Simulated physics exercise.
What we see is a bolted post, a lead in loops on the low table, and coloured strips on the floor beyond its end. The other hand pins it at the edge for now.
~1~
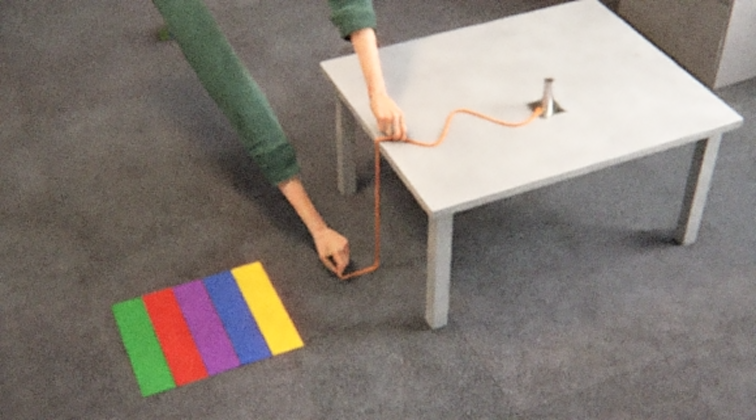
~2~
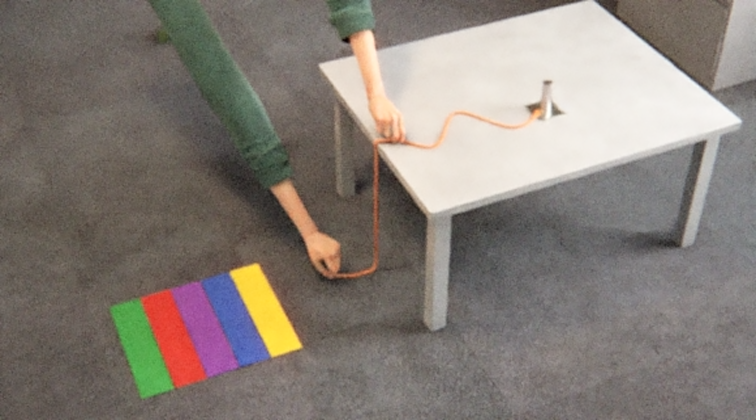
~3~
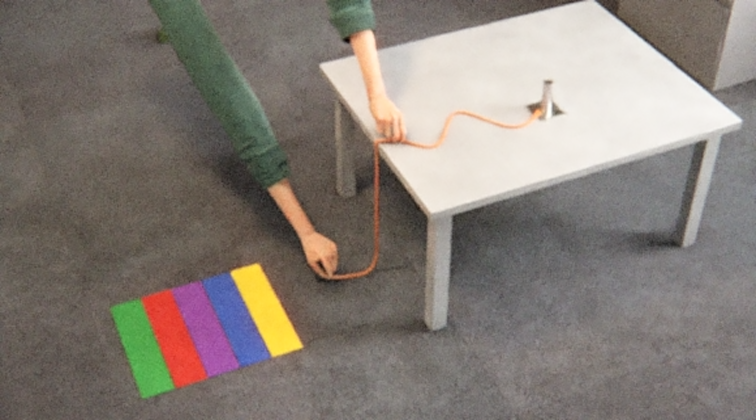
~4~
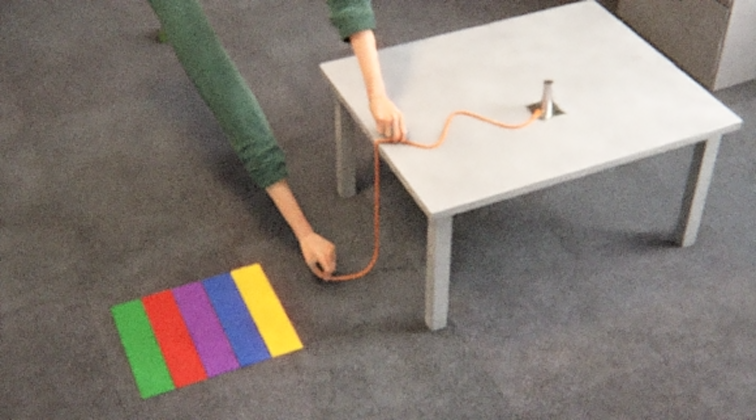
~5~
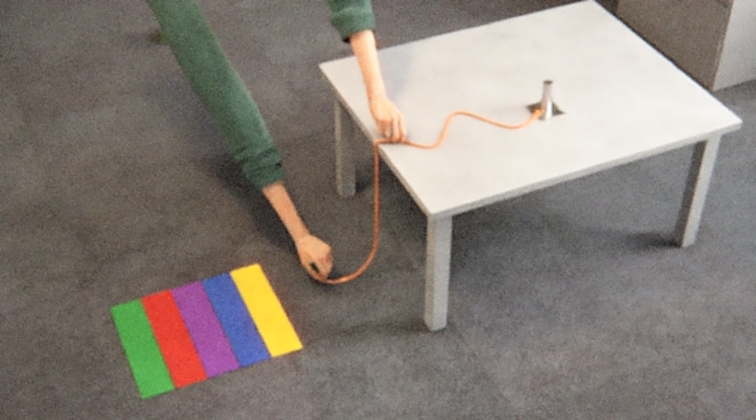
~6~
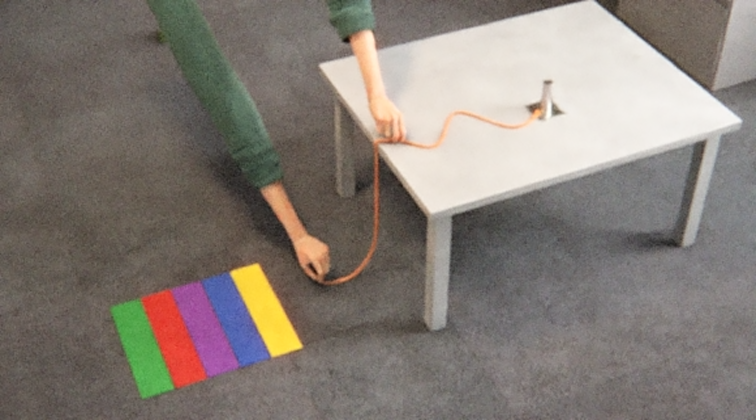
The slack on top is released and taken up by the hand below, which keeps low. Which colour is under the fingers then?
The end stops over the red strip.
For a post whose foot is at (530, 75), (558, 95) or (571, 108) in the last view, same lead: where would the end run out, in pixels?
Near (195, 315), (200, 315) and (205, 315).
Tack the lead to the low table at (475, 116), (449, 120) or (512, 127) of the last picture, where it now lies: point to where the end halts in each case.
About (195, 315), (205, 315) and (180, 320).
Soon after, end near (231, 305); over blue.
After that, end near (194, 316); over purple.
At the stop, end near (172, 323); over red. It gets as far as the red strip.
